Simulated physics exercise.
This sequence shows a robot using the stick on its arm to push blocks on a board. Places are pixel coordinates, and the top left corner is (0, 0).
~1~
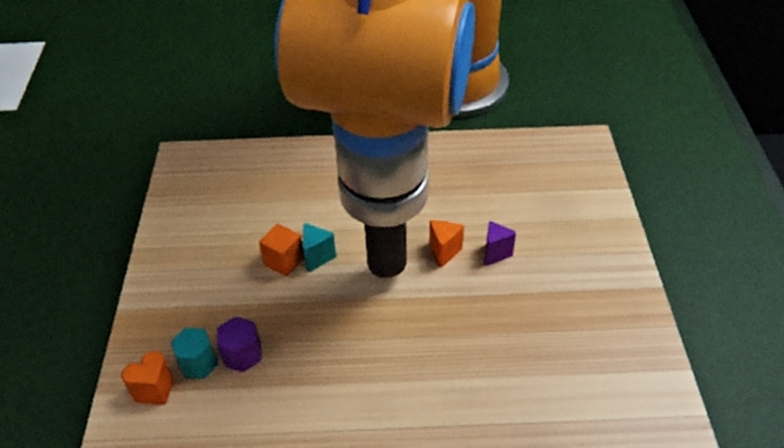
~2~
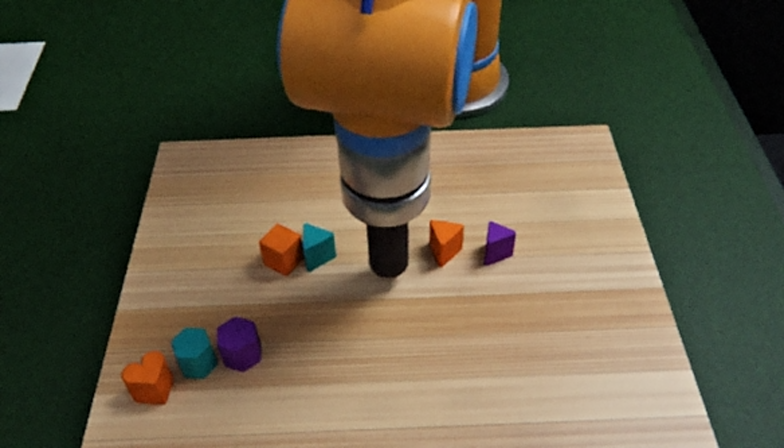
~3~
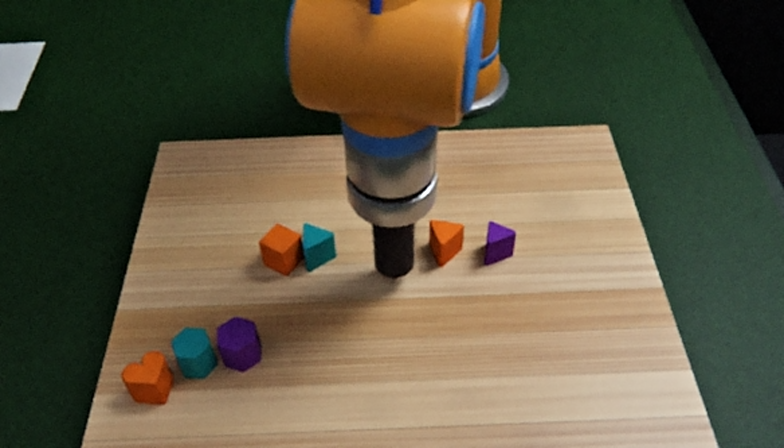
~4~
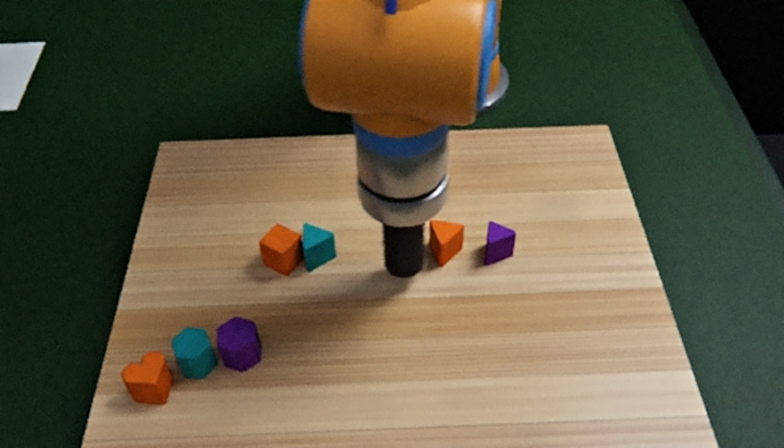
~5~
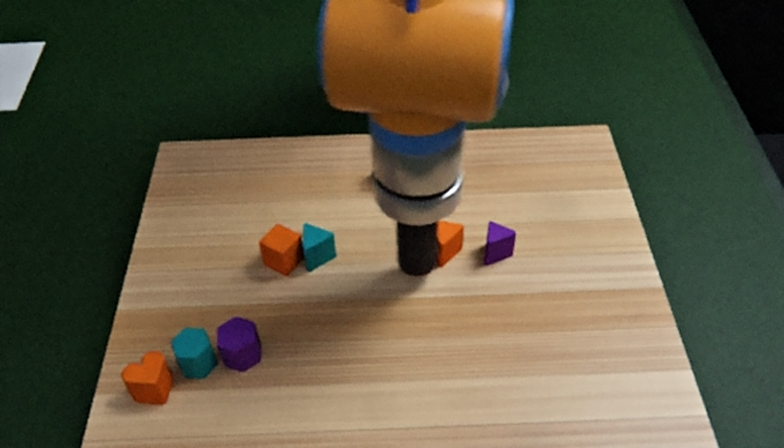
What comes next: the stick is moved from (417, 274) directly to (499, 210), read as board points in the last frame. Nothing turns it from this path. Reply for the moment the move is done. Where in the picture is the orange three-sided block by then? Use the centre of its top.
Just about (520, 172).
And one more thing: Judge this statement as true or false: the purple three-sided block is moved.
It is false.
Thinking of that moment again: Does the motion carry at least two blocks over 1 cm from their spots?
My answer is no.
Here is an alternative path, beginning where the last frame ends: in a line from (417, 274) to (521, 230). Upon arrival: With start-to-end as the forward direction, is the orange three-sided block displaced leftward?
Answer: Yes.
The first path, step by step. One third of the way, stick (447, 238); orange three-sided block (469, 212), turned 25° anticlockwise.
Two thirds of the way, stick (474, 218); orange three-sided block (495, 191), turned 30° anticlockwise.
At the end, stick (501, 197); orange three-sided block (520, 172), turned 30° anticlockwise; purple three-sided block unmoved.
